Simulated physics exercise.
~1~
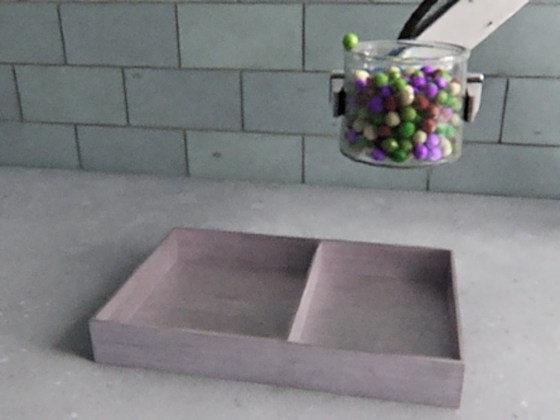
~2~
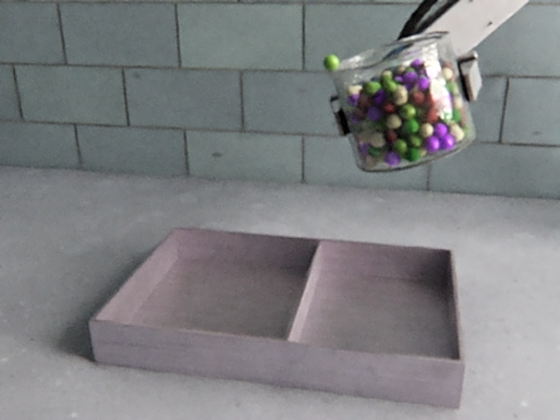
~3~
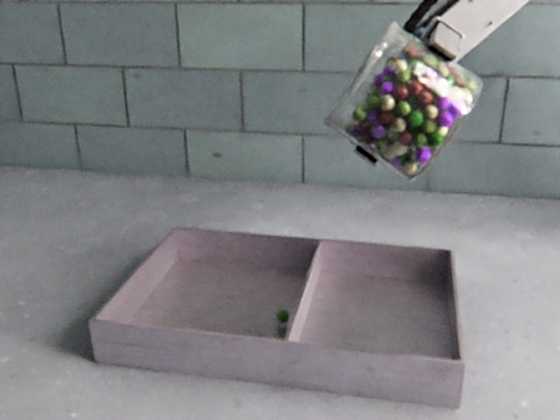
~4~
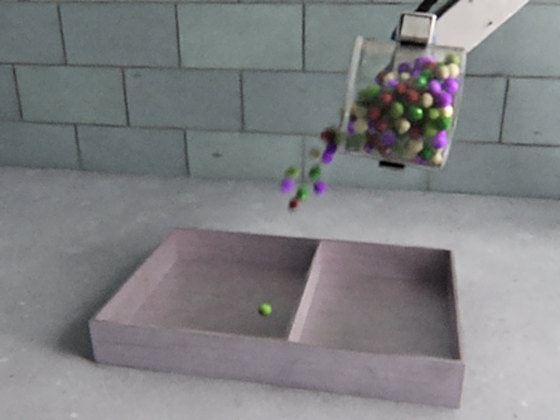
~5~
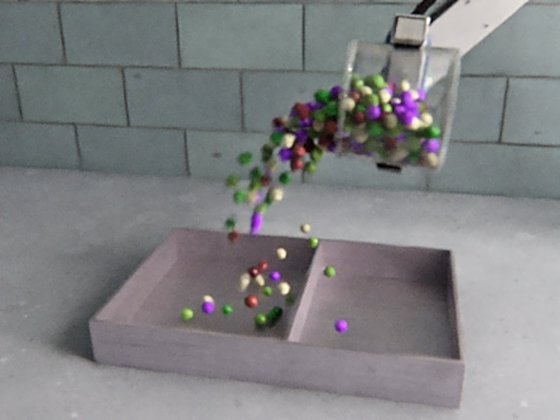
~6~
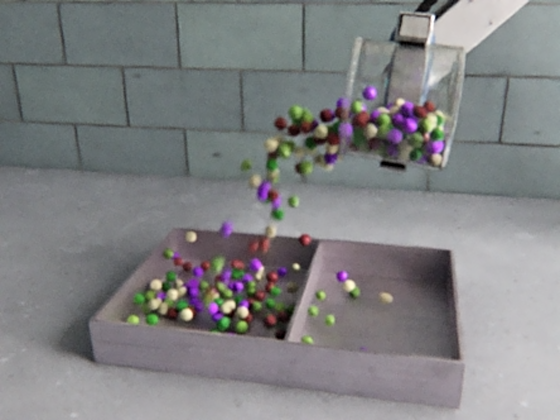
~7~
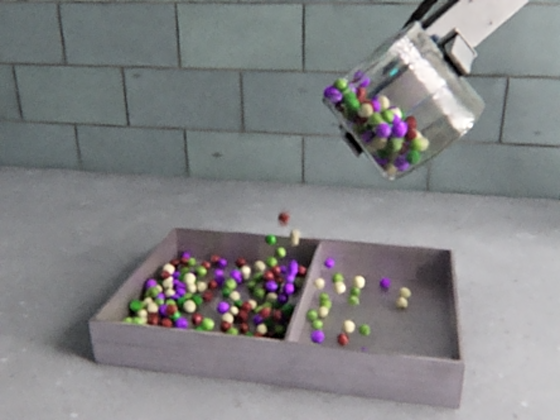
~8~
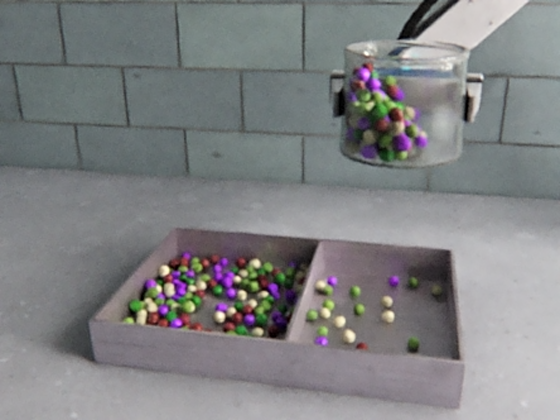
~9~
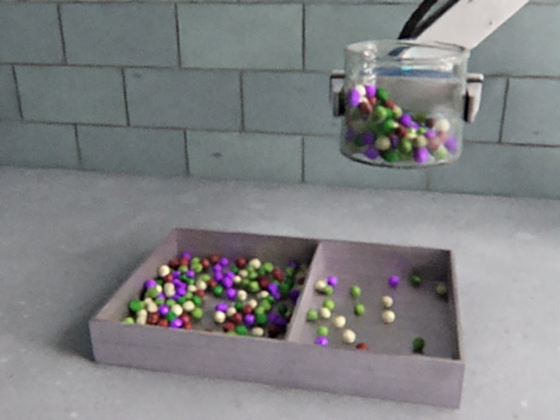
Robot arm tipping a clear tumbler of colourful round sweets into a divided tray, mostly the left part, then righting it part-full.
